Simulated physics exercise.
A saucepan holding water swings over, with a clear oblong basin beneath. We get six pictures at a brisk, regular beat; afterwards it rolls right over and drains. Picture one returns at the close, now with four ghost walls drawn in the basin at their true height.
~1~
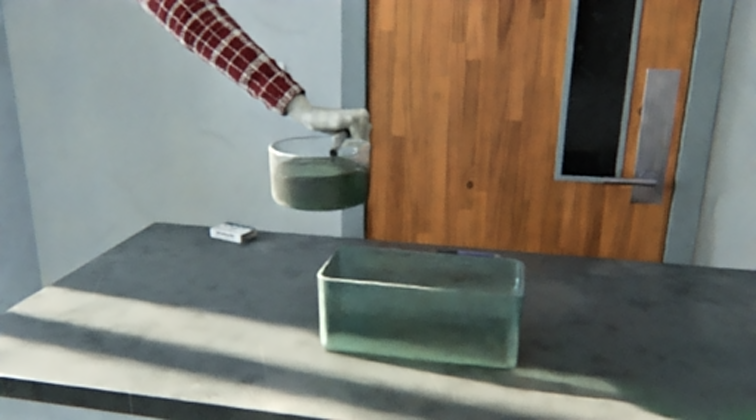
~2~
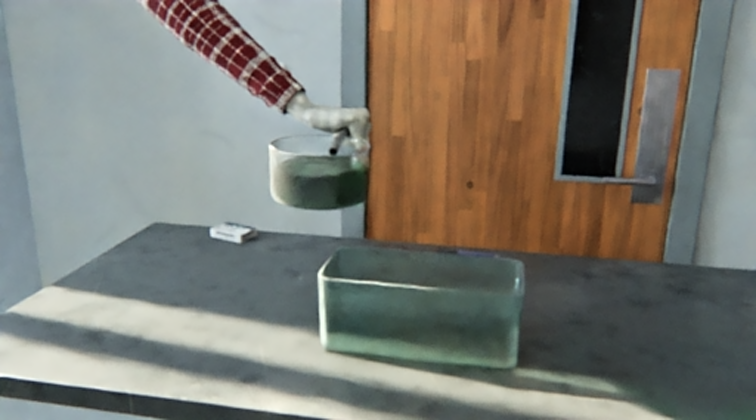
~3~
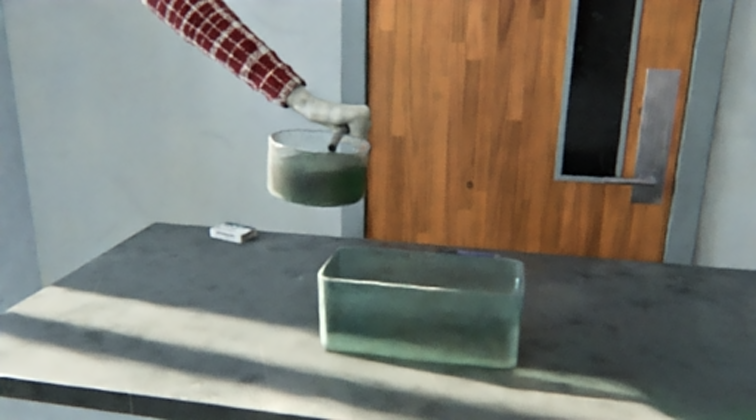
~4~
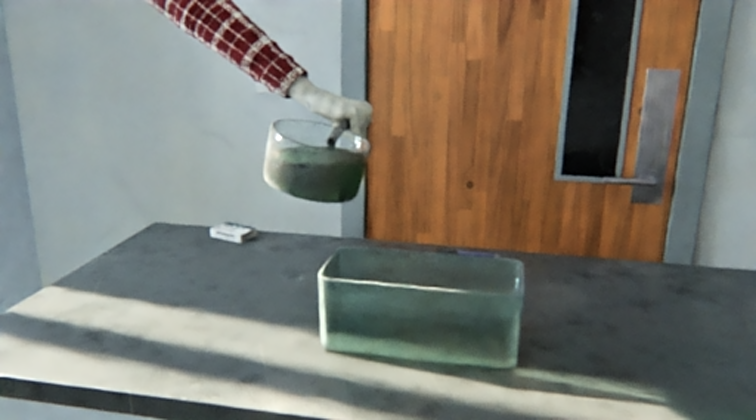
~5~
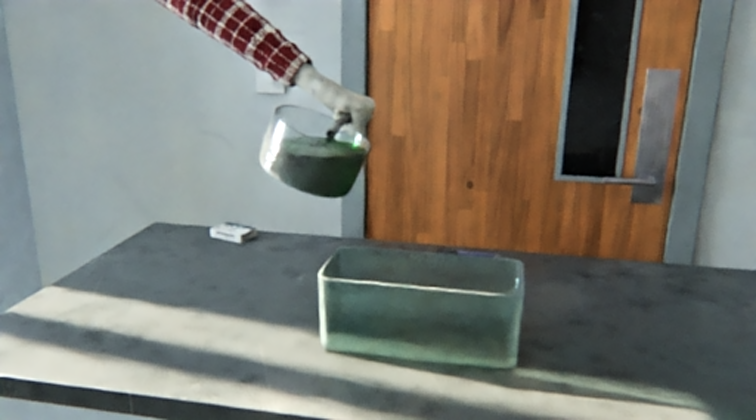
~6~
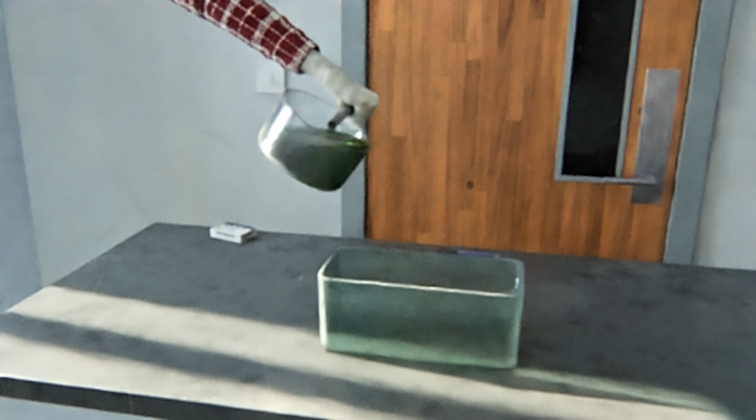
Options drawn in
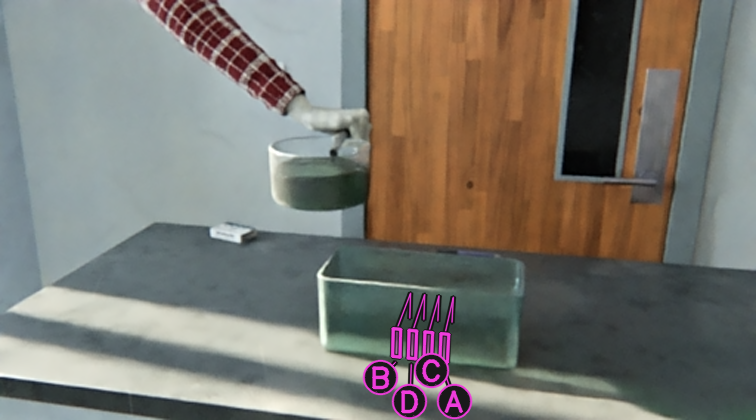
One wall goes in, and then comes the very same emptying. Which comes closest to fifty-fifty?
Position A does it best.
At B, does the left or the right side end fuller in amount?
The right one.
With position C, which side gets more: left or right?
More ends on the right.
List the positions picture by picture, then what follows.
Upright, lip at (368, 149); basin from (322, 347) to (516, 368); nothing has left yet.
Upright, lip at (368, 149); nothing has left yet.
Tipped about 6°, lip at (368, 149); nothing has left yet.
Tipped about 13°, lip at (368, 149); nothing has left yet.
Tipped about 23°, lip at (368, 149); nothing has left yet.
Tipped about 34°, lip at (368, 149); nothing has left yet.
On the marked copy, A at (443, 367); B at (395, 362); C at (427, 365); D at (411, 364).
Choosing A, about 51 % ends left of the wall and 46 % right of it; 3 % is lost outside.
Choosing B, about 8 % ends left of the wall and 89 % right of it; 3 % is lost outside.
Choosing C, about 19 % ends left of the wall and 78 % right of it.
Choosing D, about 12 % ends left of the wall and 85 % right of it; 3 % is lost outside.
